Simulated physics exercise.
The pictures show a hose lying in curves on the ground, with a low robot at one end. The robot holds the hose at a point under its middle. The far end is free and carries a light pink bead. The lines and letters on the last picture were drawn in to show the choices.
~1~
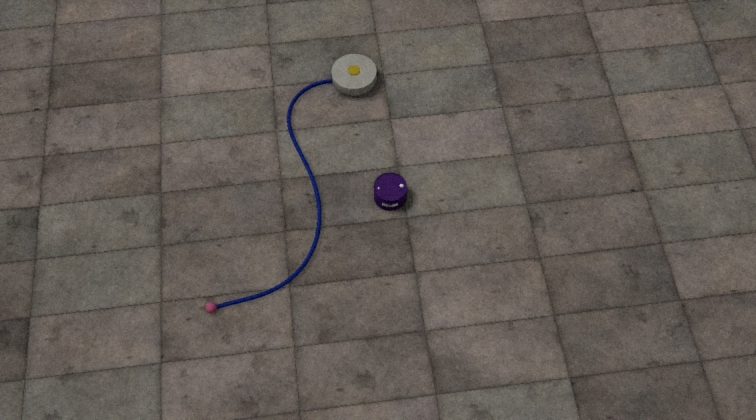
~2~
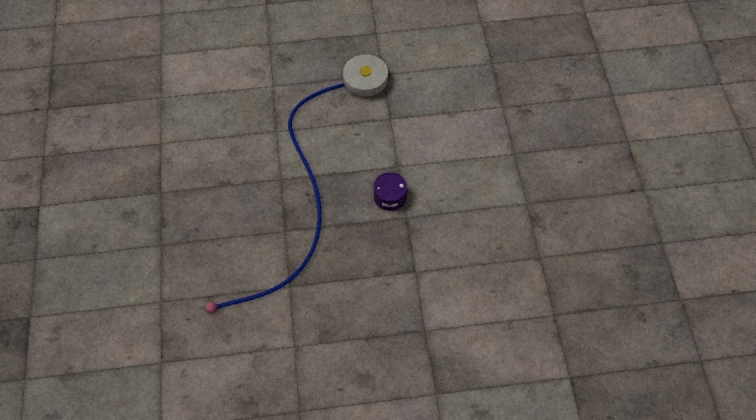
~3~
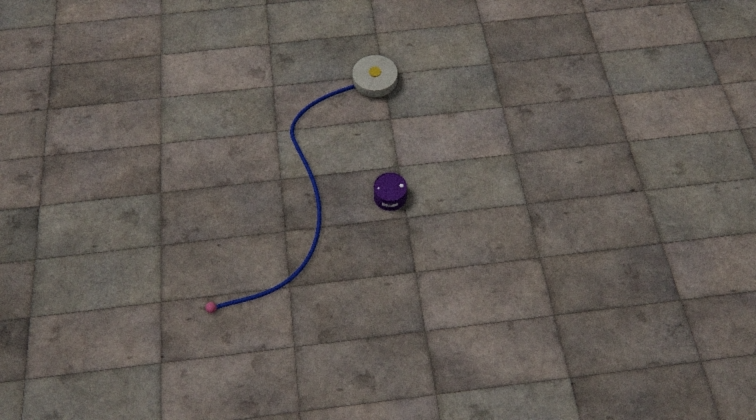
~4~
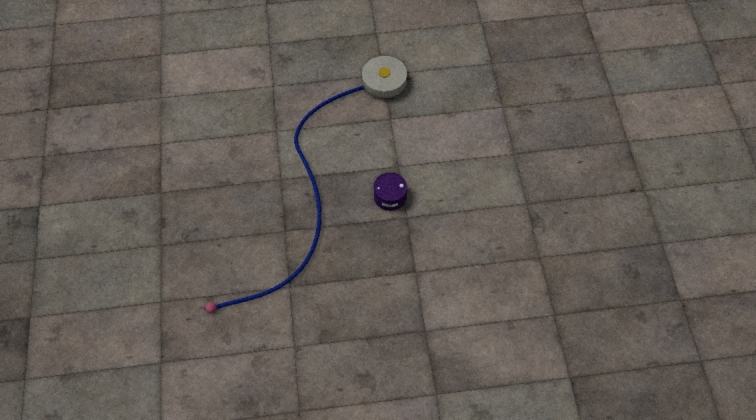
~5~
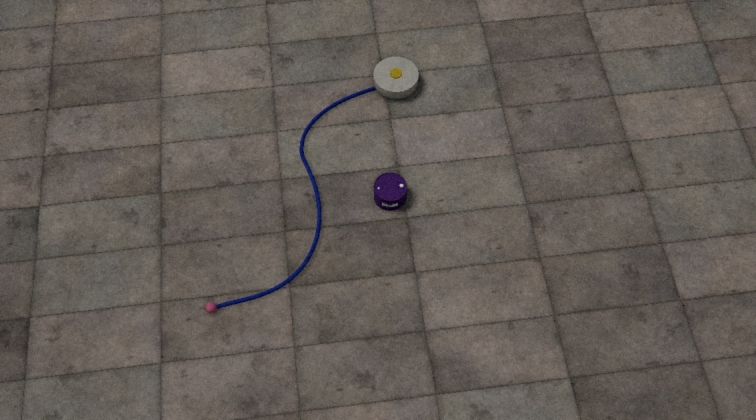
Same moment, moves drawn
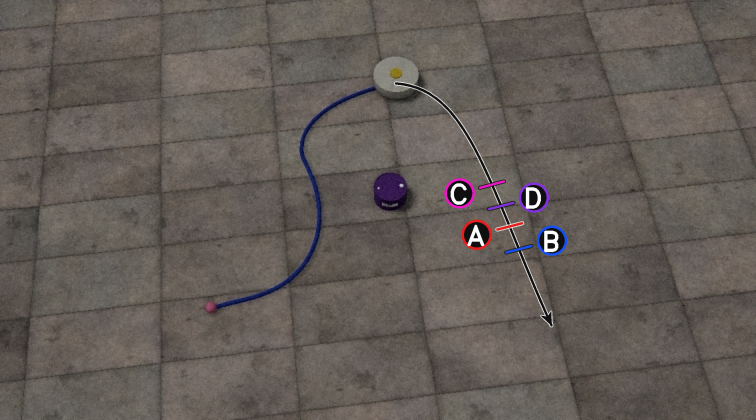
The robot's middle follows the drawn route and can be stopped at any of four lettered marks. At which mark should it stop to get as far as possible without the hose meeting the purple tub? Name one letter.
It can go as far as A.
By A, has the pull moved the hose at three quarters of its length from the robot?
By then, no.
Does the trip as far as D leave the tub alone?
Yes.
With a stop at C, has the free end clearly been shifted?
No.
On the marked copy, A at (510, 226); B at (519, 249); C at (492, 185); D at (501, 206); the route from (396, 83) via (491, 183) to (552, 326).
With A. Early on, robot (453, 110), middle of the hose (317, 190), free end (211, 308).
Further on, robot (487, 167), middle of the hose (321, 190), free end (211, 308).
At the end, robot (511, 222), middle of the hose (335, 193), free end (211, 308); nothing has been touched.
As for the rest, B brings the hose against the tub; C is safe but short; D is safe but short.
